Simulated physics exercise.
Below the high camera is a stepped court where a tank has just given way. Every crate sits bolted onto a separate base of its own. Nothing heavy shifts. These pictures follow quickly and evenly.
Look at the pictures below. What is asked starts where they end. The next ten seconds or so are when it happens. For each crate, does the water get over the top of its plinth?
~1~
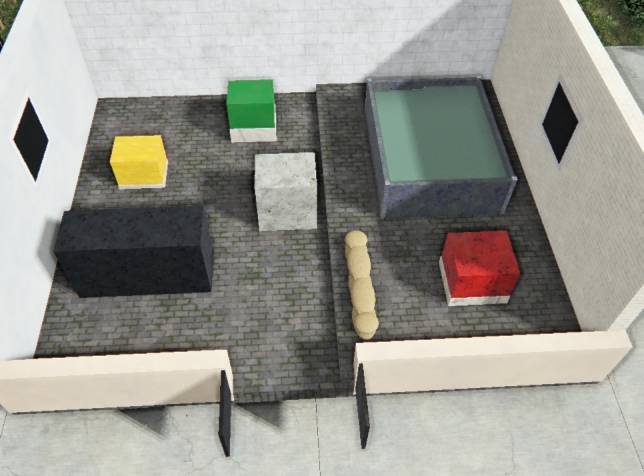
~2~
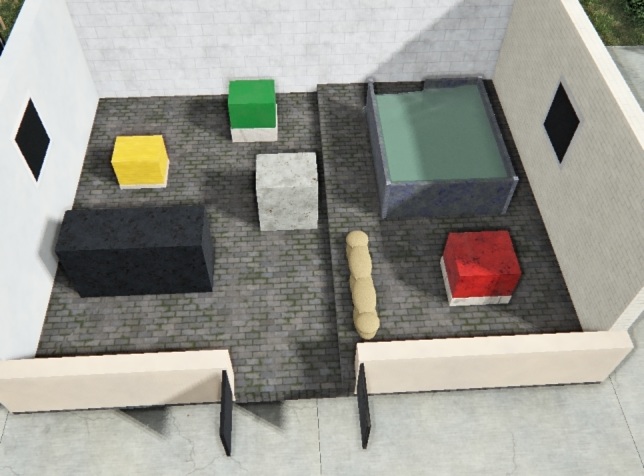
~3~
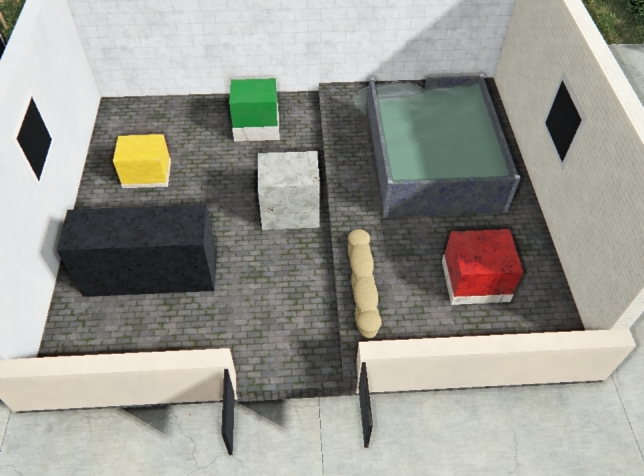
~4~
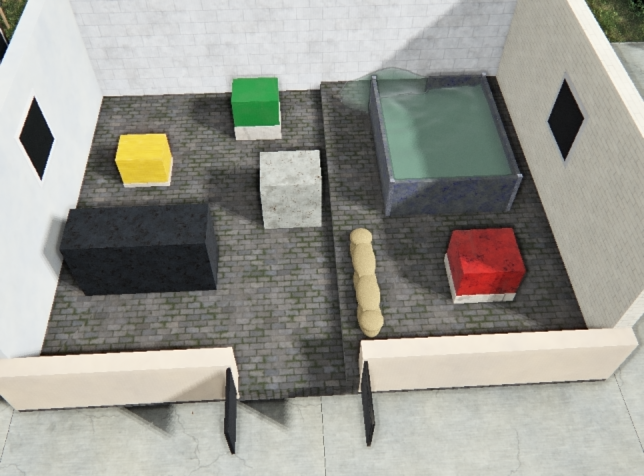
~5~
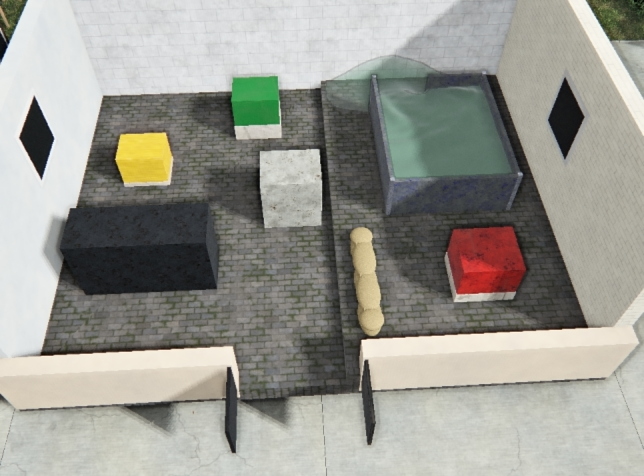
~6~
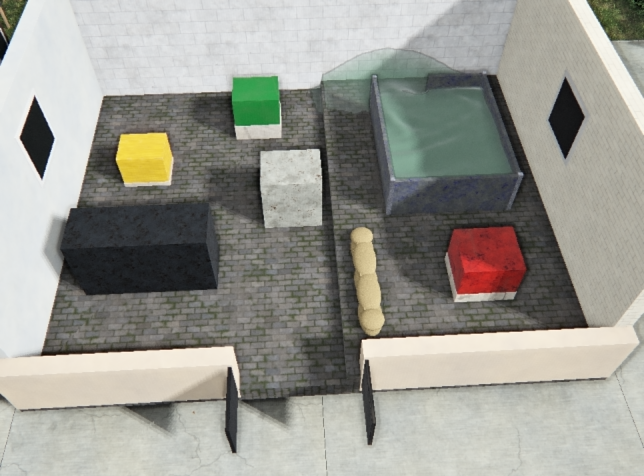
One by one: The yellow crate is within reach of the water; the green crate is out of reach of the water; the red crate is out of reach of the water.
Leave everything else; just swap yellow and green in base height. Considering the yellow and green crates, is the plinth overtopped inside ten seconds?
Yellow: Stays clear; green: Is reached.
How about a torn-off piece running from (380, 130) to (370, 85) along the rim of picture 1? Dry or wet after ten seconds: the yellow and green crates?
Taking them in turn, the yellow crate is overtopped and the green crate is overtopped.
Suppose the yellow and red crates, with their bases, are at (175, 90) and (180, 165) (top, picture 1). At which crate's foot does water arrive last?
Answer: The crate marked red.
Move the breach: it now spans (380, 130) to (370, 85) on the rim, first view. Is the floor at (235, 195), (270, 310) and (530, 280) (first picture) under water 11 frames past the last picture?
Taken in turn, that's reached, not reached, and finally not reached.
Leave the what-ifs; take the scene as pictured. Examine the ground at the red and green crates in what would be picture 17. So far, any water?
Red: Dry, green: Wet.
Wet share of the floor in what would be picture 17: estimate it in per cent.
Share estimate: About 30 per cent.
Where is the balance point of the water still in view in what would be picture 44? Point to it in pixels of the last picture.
I'd mark it close to (356, 169).
A moment on, water covers 15 % of the floor; the yellow crate not reached, the green crate water round its plinth, the red crate not reached.
Next, water covers 30 % of the floor; the yellow crate not reached, the green crate water round its plinth, the red crate not reached.
Then, water covers 40 % of the floor; the yellow crate water round its plinth, the green crate water round its plinth, the red crate water round its plinth.
Later, water covers 70 % of the floor; the yellow crate water round its plinth, the green crate water round its plinth, the red crate water round its plinth.
In the end, water covers 95 % of the floor; the yellow crate was topped, the green crate stayed above the water, the red crate stayed above the water.
